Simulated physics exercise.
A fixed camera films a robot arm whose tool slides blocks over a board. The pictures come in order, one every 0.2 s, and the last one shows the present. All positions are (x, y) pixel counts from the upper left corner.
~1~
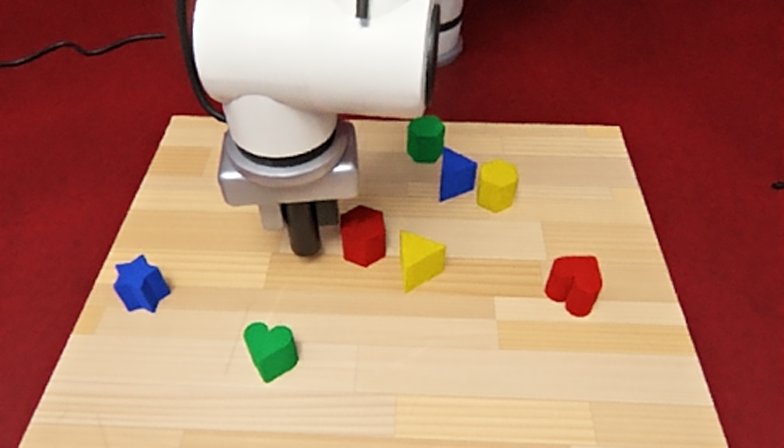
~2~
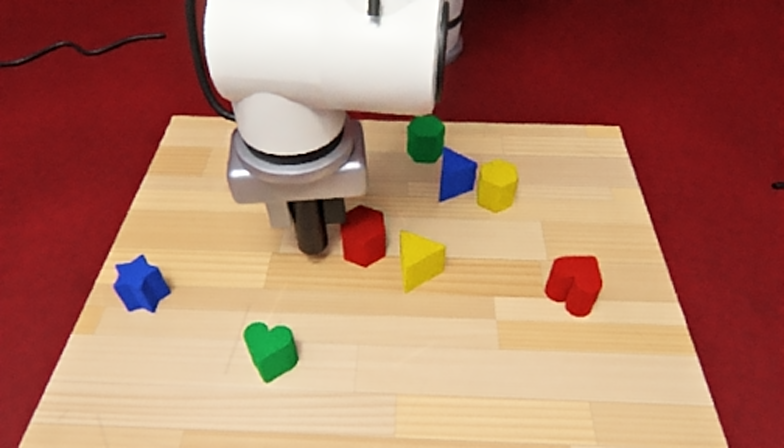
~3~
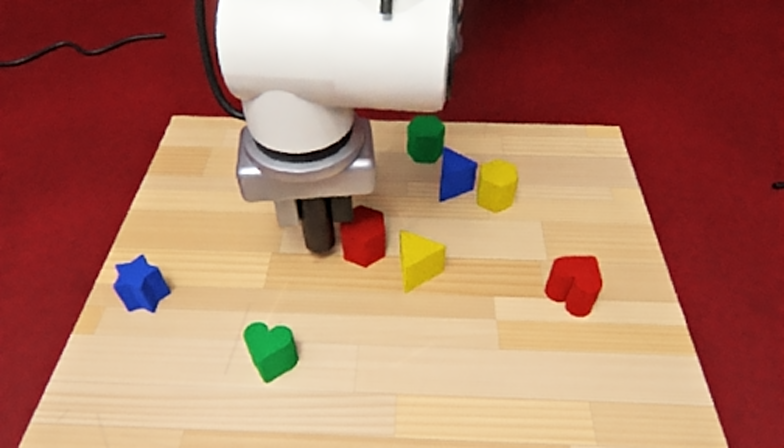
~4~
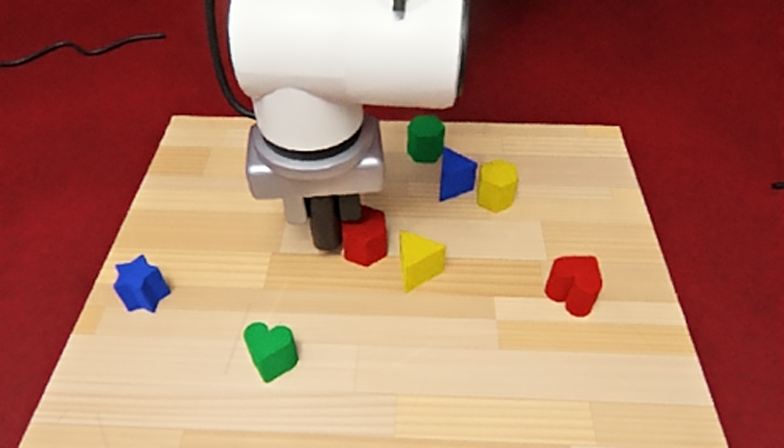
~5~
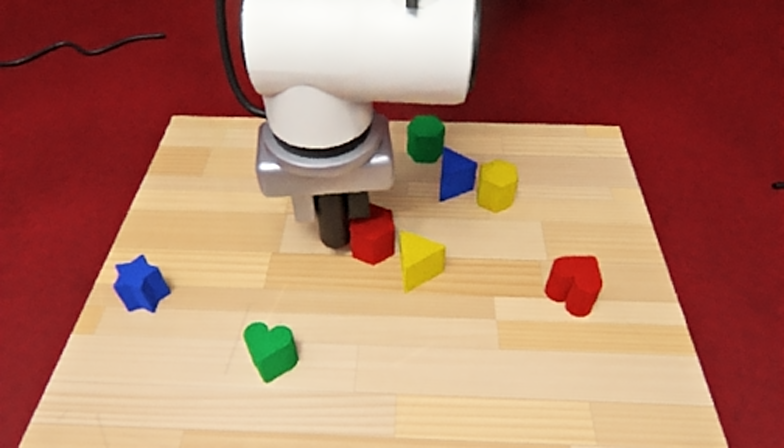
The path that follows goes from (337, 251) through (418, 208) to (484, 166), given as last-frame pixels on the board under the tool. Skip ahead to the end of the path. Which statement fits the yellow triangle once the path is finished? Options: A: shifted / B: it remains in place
Answer: B.
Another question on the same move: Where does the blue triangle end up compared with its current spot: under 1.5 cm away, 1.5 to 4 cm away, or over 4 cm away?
The blue triangle ends up quite far away, over 4 cm.
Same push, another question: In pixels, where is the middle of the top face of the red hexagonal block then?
I'd say the red hexagonal block ends with its top centre at (430, 209).
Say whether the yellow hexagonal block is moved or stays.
At the moment the path ends, the yellow hexagonal block still stands where it did.
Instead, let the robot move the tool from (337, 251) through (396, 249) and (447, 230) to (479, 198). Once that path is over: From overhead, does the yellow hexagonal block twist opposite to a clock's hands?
Yes, it checks out.
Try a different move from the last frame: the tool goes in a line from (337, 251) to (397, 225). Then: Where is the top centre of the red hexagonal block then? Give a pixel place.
In the picture, it is at (434, 206).
On the path given first. One third of the way, tool at (393, 208); red hexagonal block at (425, 209), turned 45° clockwise.
Two thirds of the way, tool at (443, 180); red hexagonal block at (430, 209), turned 60° clockwise; blue triangle at (466, 158), turned 30° anticlockwise.
At the end, tool at (486, 152); red hexagonal block at (430, 209), turned 60° clockwise; yellow triangle unmoved; blue triangle at (510, 132), turned 20° anticlockwise; yellow hexagonal block unmoved.
